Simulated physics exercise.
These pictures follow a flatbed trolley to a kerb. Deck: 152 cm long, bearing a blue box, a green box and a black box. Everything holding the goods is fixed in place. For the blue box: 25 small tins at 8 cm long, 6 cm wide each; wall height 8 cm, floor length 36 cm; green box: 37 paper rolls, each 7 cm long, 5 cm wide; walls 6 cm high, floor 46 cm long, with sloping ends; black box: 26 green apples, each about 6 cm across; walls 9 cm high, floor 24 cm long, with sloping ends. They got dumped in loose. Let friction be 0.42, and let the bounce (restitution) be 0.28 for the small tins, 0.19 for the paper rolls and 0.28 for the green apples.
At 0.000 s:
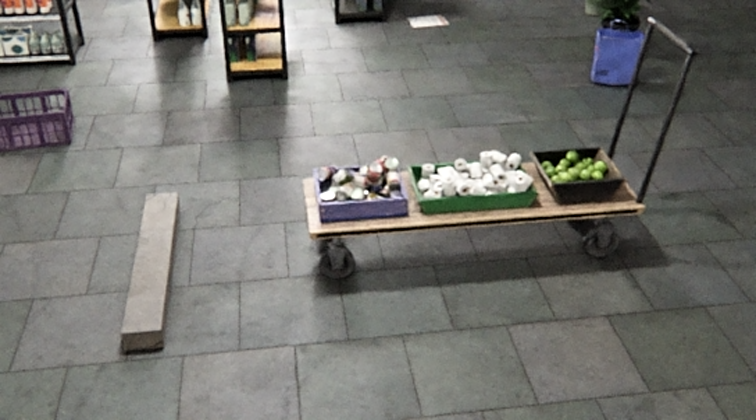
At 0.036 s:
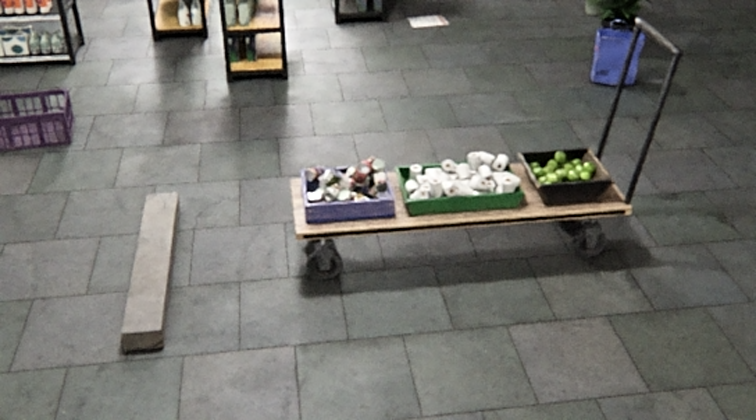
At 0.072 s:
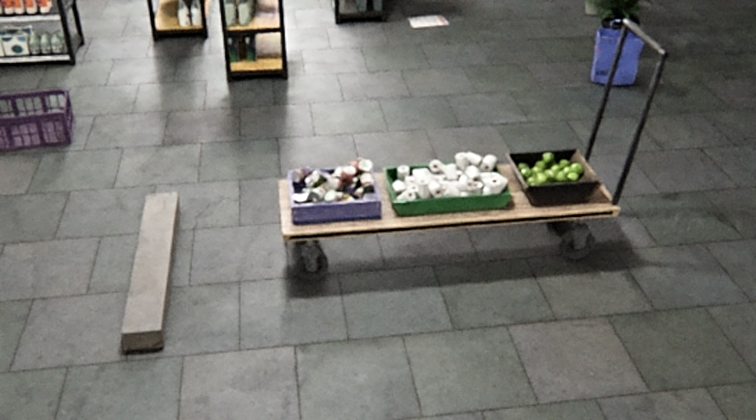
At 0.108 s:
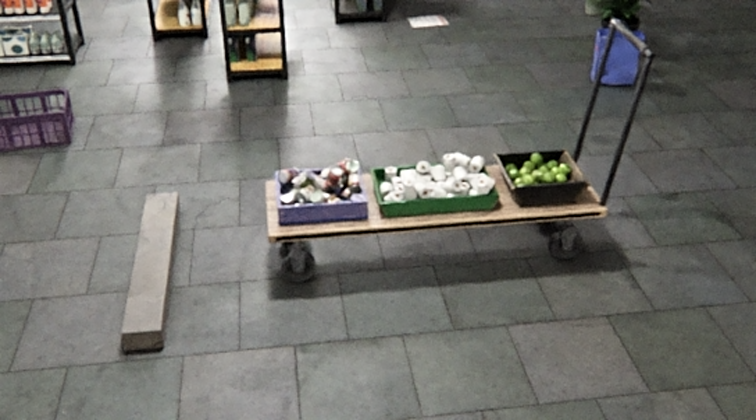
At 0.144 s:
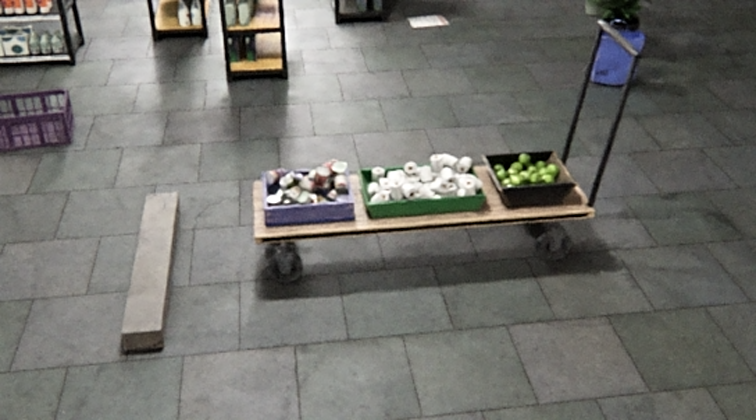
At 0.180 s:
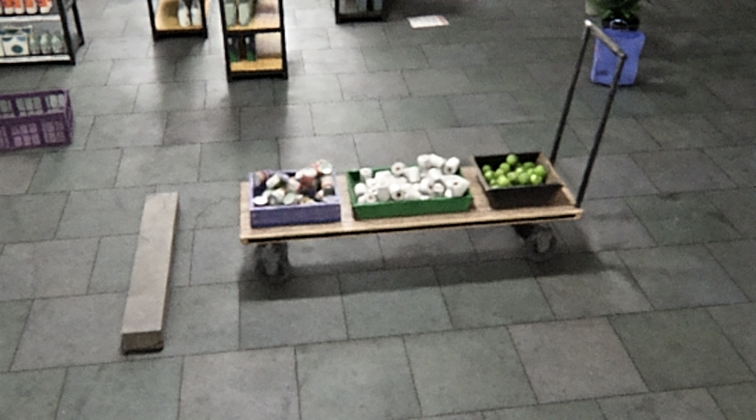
A flatbed trolley with a wooden deck and a tall metal handle at its right end stands on a grey tiled shop floor, seen from above by a still camera. It carries a blue box of small tins, a green box of white paper rolls and a black box of green apples, left to right. The trolley rolls steadily left towards a pale kerb, its load staying in place.
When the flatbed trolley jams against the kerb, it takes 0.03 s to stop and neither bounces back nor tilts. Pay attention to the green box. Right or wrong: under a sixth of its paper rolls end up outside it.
Right.
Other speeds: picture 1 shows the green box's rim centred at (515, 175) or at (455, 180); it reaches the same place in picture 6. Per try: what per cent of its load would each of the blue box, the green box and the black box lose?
Blue box: 40 / 0 percent; green box: 40 / 0 percent; black box: 20 / 0 percent.
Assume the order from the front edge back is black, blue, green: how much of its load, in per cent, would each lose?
With that order the blue box sheds 0 per cent of its load, the green box 10 per cent, and the black box 0 per cent.
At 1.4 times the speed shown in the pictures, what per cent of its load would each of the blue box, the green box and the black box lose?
Then the blue box sheds 30 per cent, the green box 30 per cent, and the black box 0 per cent.
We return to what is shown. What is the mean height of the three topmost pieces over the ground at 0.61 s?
On average they sit about 46 cm high.
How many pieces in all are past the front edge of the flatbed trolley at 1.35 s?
Around 2.
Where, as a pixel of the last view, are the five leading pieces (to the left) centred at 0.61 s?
Near (166, 196) in pixels.
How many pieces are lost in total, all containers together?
Count of pieces - near 5.
After 0.39 s, impact.
After 0.49 s, blue box 25 in, 0 out, green box 37 in, 0 out and black box 26 in, 0 out.
After 0.61 s, blue box 24 in, 1 out, green box 36 in, 1 out and black box 26 in, 0 out.
After 0.84 s, blue box 23 in, 2 out, green box 34 in, 3 out and black box 26 in, 0 out.
Outcome (at 1.35 s), blue box 23 in, 2 out, green box 34 in, 3 out and black box 26 in, 0 out. Asked share, 3 of 37, 8 per cent.
